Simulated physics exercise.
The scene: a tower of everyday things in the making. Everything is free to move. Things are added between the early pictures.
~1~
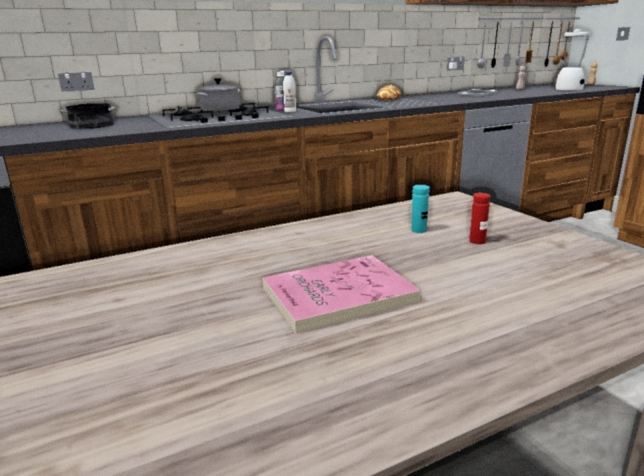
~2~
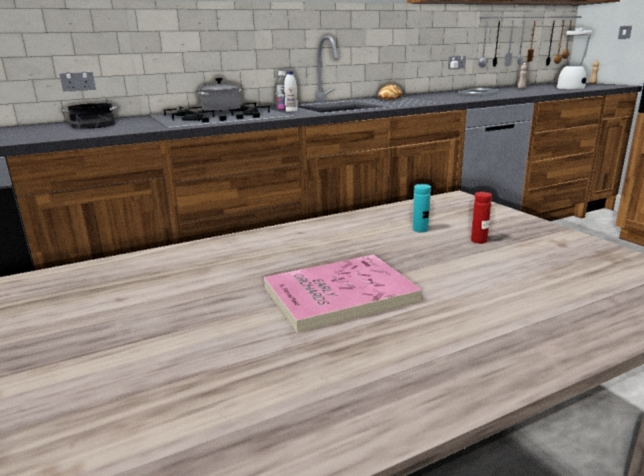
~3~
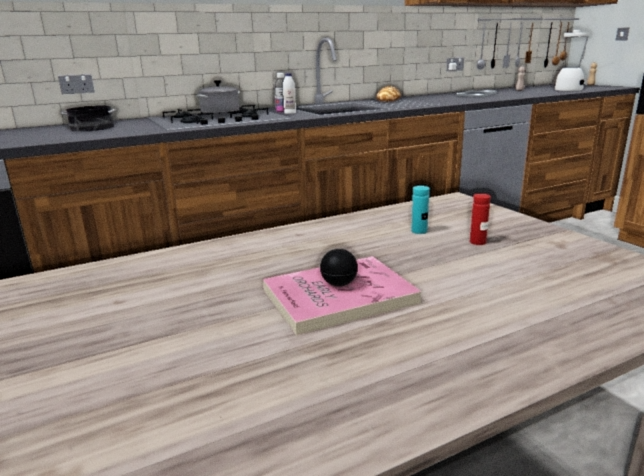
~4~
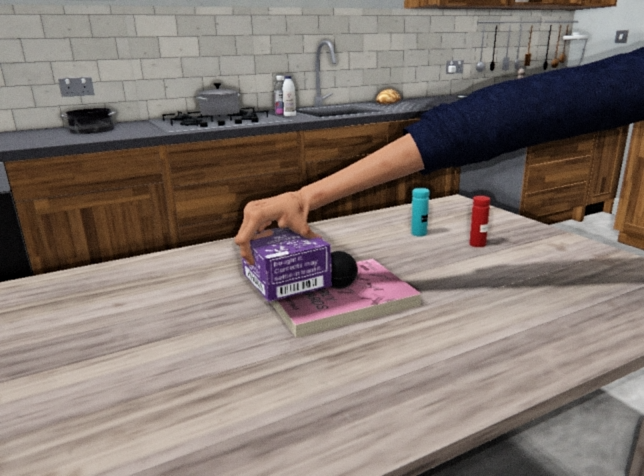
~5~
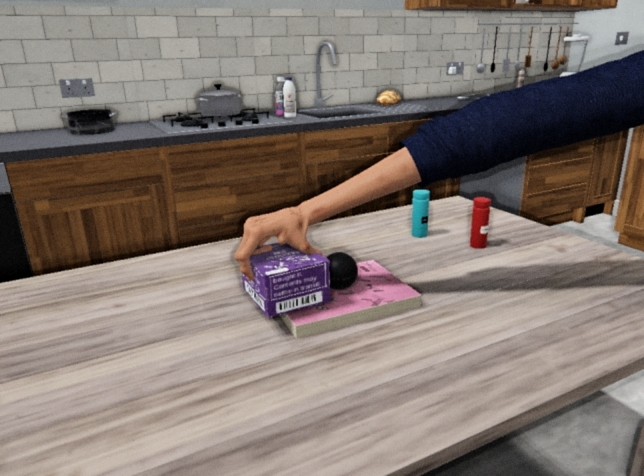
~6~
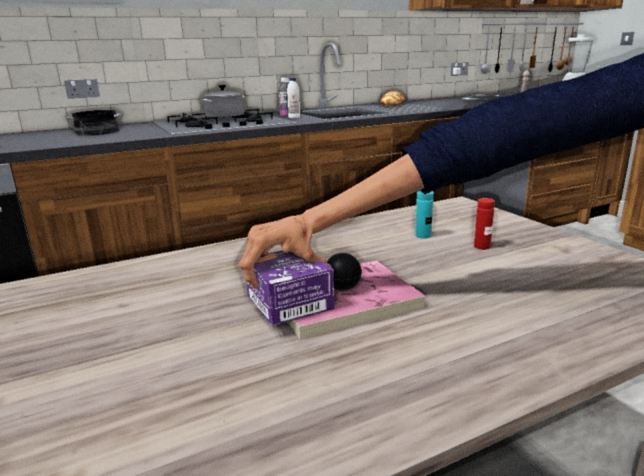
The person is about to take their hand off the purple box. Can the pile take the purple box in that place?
Here the pile keeps its balance.
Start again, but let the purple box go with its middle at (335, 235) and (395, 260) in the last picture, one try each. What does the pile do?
First, it loses its balance; second, it stays up.
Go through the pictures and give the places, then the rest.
In the first frame, the last thing is not in view yet; red shaker (480, 219).
In the second frame, the last thing is not in view yet.
In the third frame, the last thing is not in view yet; red shaker (480, 220).
The fourth frame shows on its way; purple box (285, 260).
The fifth frame shows on its way; purple box (284, 275); red shaker (480, 223).
The sixth frame shows in place under the hand; purple box (289, 283).
Then, 1.00 s later than the last frame, all is still.
Then, 2.10 s later than the last frame, purple box resting near (288, 283).
When it is over, all 5 as before. End places, in pixels of the last picture, purple box near (288, 284). The pile stays up.
